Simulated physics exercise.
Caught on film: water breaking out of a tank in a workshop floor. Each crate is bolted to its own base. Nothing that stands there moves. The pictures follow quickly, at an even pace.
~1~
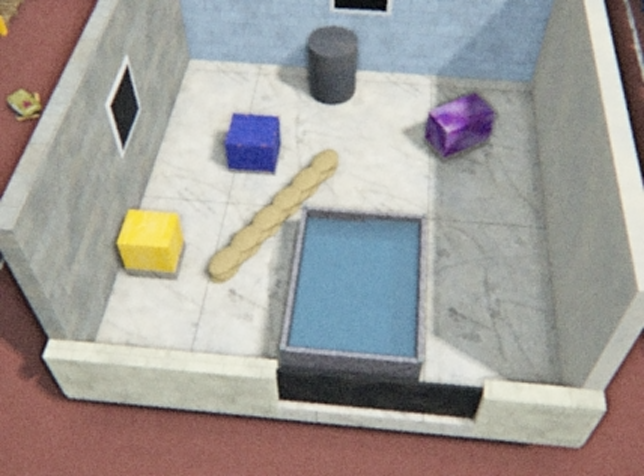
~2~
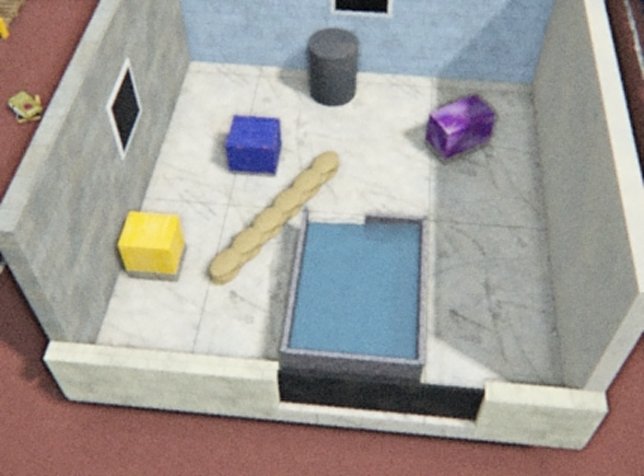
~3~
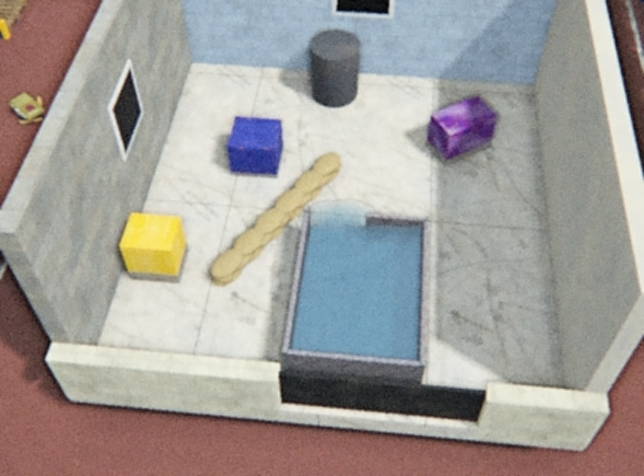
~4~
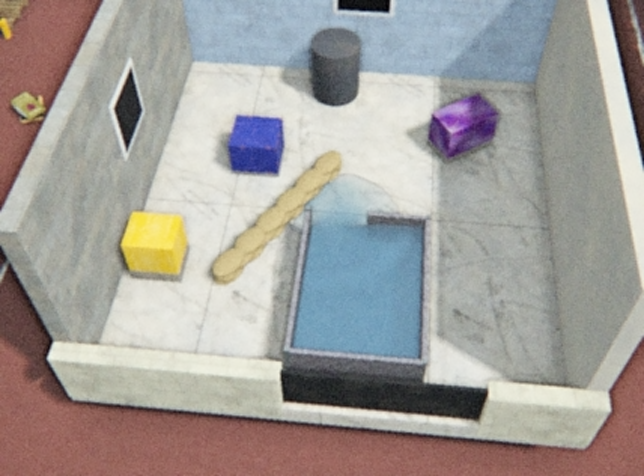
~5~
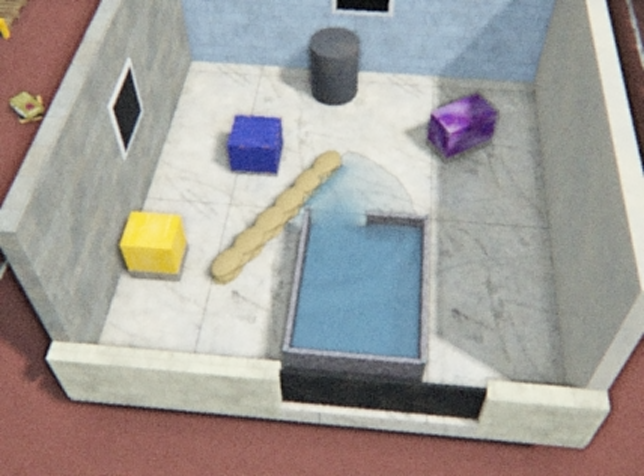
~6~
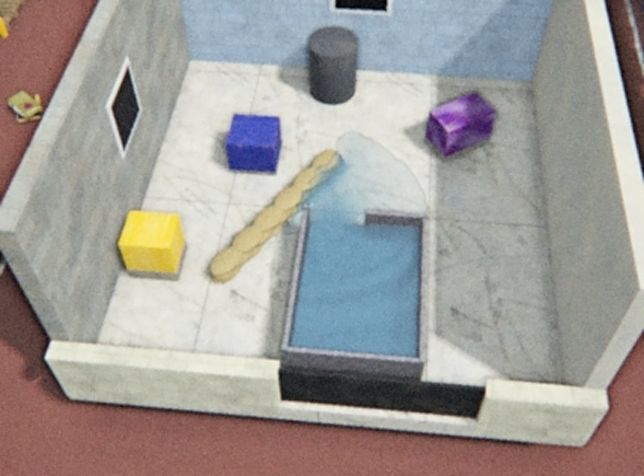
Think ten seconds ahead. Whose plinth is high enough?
One by one: The yellow crate escapes dry; the purple crate is wetted; the blue crate escapes dry.
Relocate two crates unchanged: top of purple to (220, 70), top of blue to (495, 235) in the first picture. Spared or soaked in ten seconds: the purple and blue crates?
One by one: Purple crate is spared; blue crate is soaked.
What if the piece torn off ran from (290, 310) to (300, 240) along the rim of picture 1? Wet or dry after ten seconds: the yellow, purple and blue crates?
Then: The yellow one is topped, the purple one stays dry, the blue one is soaked.
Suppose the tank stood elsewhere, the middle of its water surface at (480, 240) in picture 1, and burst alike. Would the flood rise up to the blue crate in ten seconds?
Then: The blue one gets wet.
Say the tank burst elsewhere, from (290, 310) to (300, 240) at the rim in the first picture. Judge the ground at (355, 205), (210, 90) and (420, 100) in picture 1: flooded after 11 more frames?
As listed: Awash, clear, not flooded.
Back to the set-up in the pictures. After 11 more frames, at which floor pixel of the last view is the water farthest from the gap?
Close to (498, 83).
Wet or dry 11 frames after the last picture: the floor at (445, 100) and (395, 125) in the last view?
One after the other: Flooded, under water.
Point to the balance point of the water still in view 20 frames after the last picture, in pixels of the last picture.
Near (386, 221).
A moment on, water covers 15 % of the floor; the yellow crate not reached, the purple crate water round its plinth, the blue crate not reached.
Next, water covers 25 % of the floor; the yellow crate not reached, the purple crate water round its plinth, the blue crate not reached.
Then, water covers 40 % of the floor; the yellow crate not reached, the purple crate water round its plinth, the blue crate not reached.
Later, water covers 65 % of the floor; the yellow crate water round its plinth, the purple crate water round its plinth, the blue crate water round its plinth.
In the end, water covers 85 % of the floor; the yellow crate stayed above the water, the purple crate was topped, the blue crate stayed above the water.
